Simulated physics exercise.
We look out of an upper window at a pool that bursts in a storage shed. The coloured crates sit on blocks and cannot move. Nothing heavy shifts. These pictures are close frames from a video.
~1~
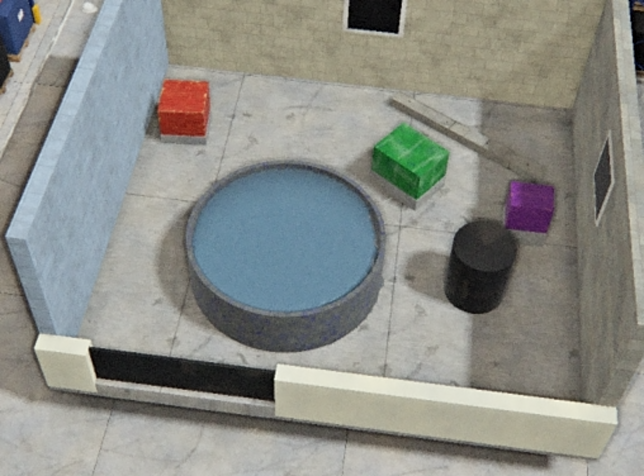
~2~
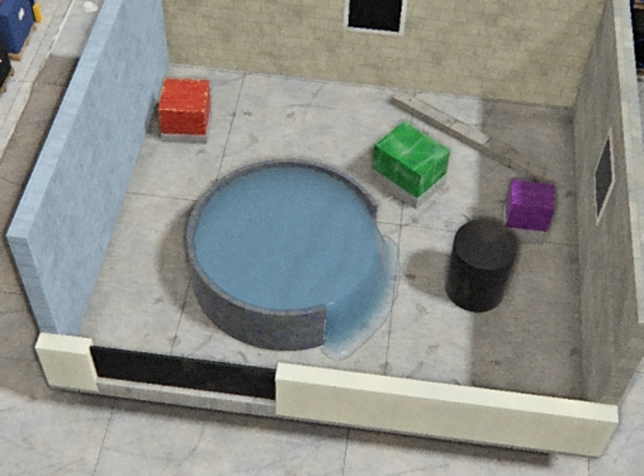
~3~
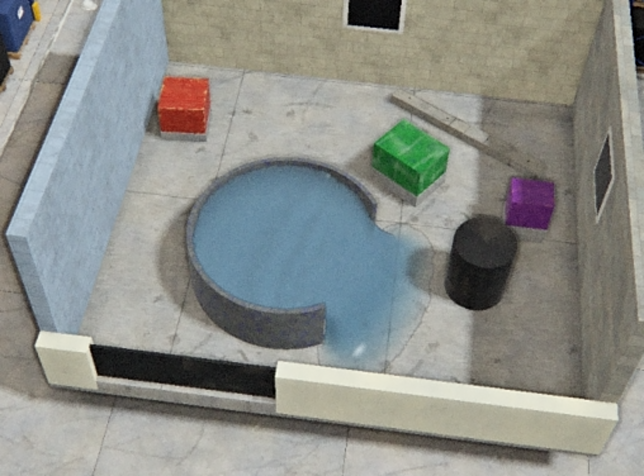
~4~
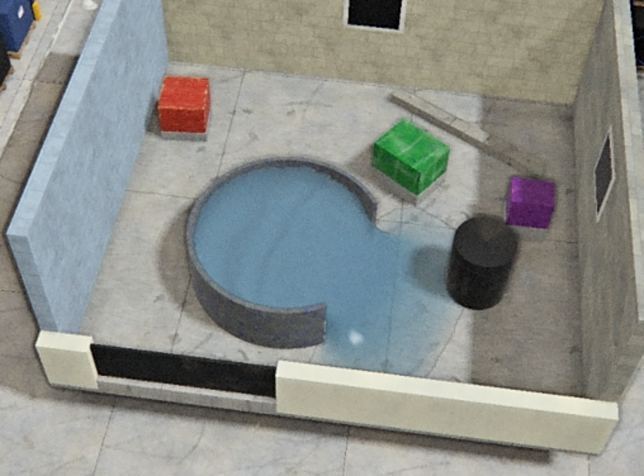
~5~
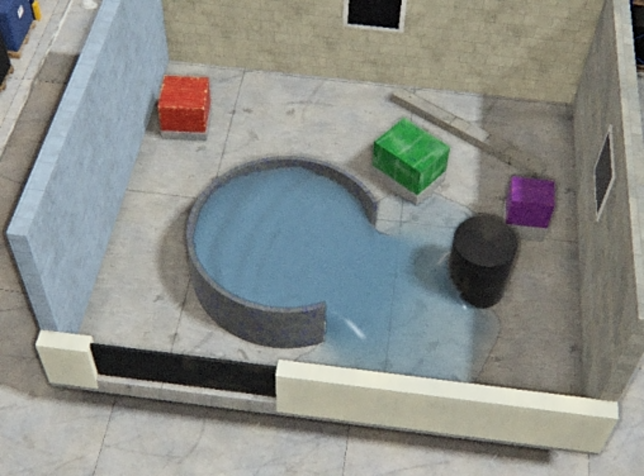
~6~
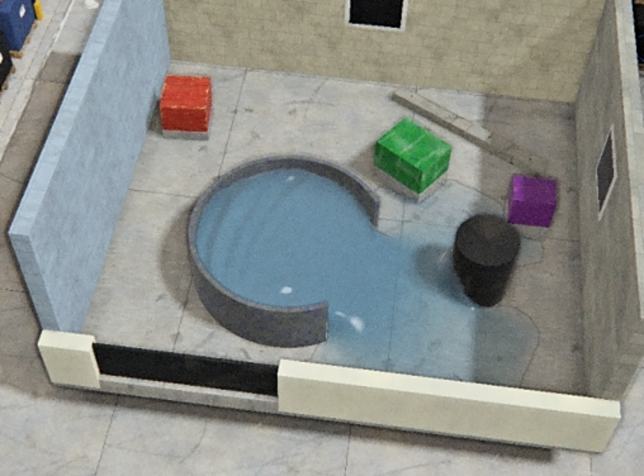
Water pours through a gap in the round pool's wall and spreads right around a black cylinder.
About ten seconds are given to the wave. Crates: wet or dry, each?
At the end, the red crate ends up with water on it, the purple crate ends up with water on it, the green crate ends up with water on it.
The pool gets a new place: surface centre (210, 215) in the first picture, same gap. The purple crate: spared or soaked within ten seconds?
I reckon the purple crate is overrun.
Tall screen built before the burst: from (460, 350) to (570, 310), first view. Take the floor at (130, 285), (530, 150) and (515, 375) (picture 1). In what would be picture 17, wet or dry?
Outcome by spot, in order - unwatered, watered, watered.
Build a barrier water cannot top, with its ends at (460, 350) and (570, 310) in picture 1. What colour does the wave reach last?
The red-painted one.
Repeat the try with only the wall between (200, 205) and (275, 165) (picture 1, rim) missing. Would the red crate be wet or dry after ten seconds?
Looks like the red goes under.
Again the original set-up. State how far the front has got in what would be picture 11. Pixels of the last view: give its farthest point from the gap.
The wet edge reaches furthest near (563, 184).
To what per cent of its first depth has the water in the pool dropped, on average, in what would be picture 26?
Estimate: Around 26 %.
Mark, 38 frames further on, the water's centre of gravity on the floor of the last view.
About (392, 235) in the last view.
A moment on, water covers 35 % of the floor; the red crate not reached, the purple crate water round its plinth, the green crate water round its plinth.
Next, water covers 45 % of the floor; the red crate not reached, the purple crate water round its plinth, the green crate water round its plinth.
Then, water covers 65 % of the floor; the red crate not reached, the purple crate water round its plinth, the green crate water round its plinth.
Later, water covers 90 % of the floor; the red crate water round its plinth, the purple crate water round its plinth, the green crate water round its plinth.
In the end, water covers 100 % of the floor; the red crate was topped, the purple crate was topped, the green crate was topped.
